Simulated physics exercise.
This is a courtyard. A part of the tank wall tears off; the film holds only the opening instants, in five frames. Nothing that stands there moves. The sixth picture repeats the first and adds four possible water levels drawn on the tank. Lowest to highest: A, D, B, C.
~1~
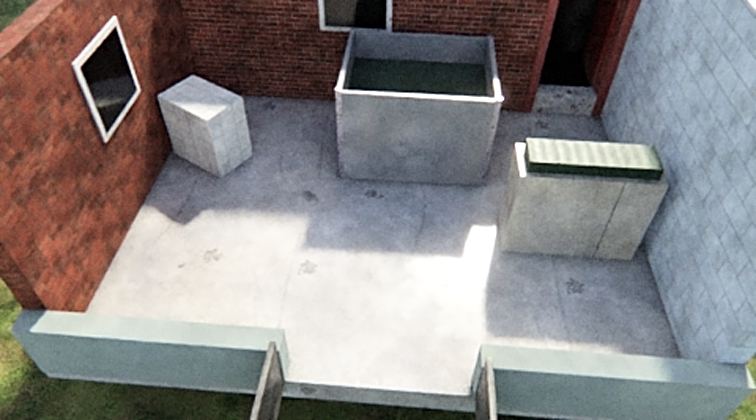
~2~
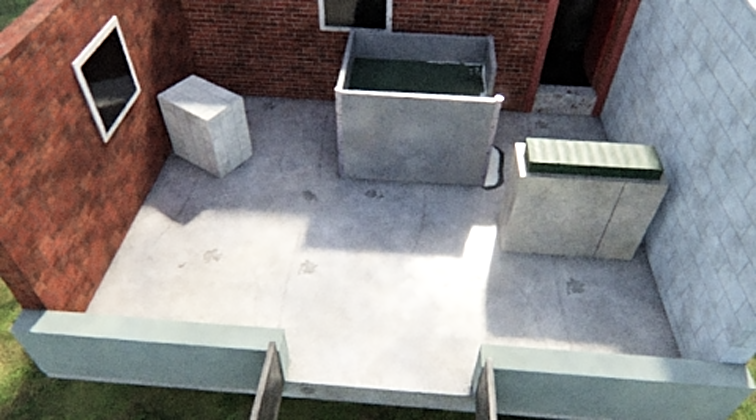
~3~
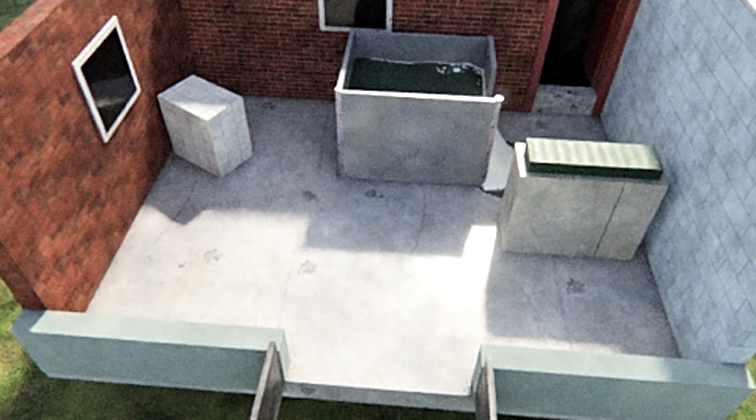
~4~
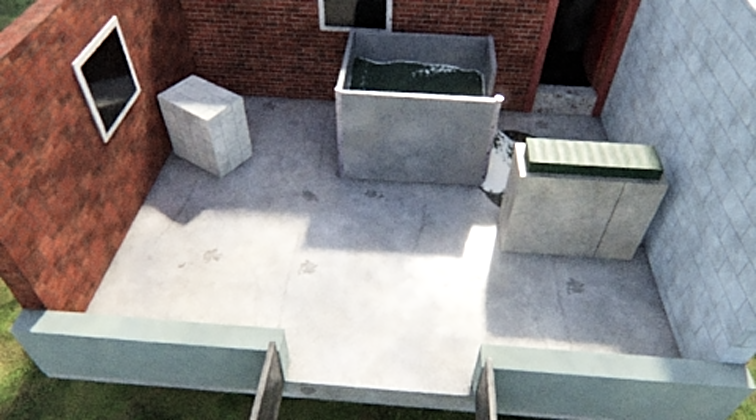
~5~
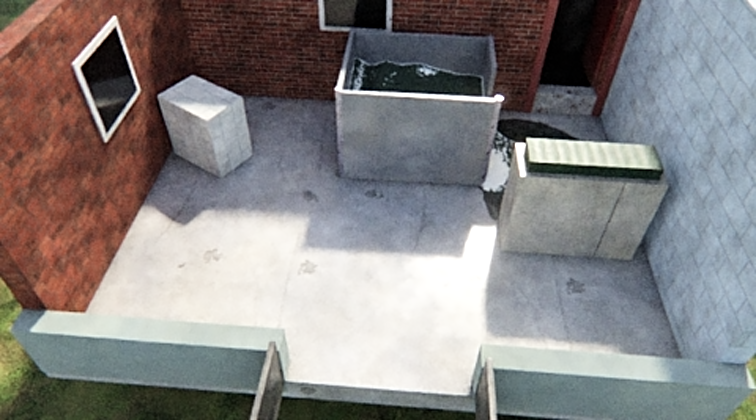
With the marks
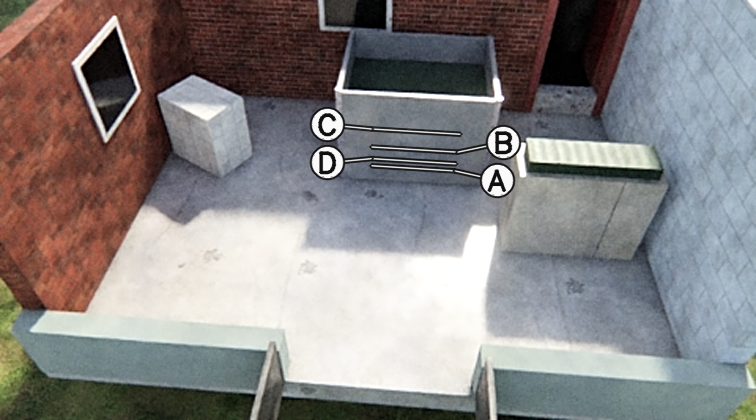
Water pours from the right side of a large open-topped grey tank in a walled courtyard, landing behind a block with a green top, while the level inside drops and a dark wet patch spreads toward the red doorway.
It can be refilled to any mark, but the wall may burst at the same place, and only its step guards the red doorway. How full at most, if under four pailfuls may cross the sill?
It is C.
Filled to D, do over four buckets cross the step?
No, not at all.
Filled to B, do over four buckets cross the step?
No, that is safe.
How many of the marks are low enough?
All of the four.
In white, A at (413, 168); B at (414, 149); C at (415, 131); D at (413, 161); from the bottom up A, D, B, C.
With A, nothing gets over.
With B, nothing gets over.
With C, a splash gets over, under a bucket.
With D, nothing gets over.
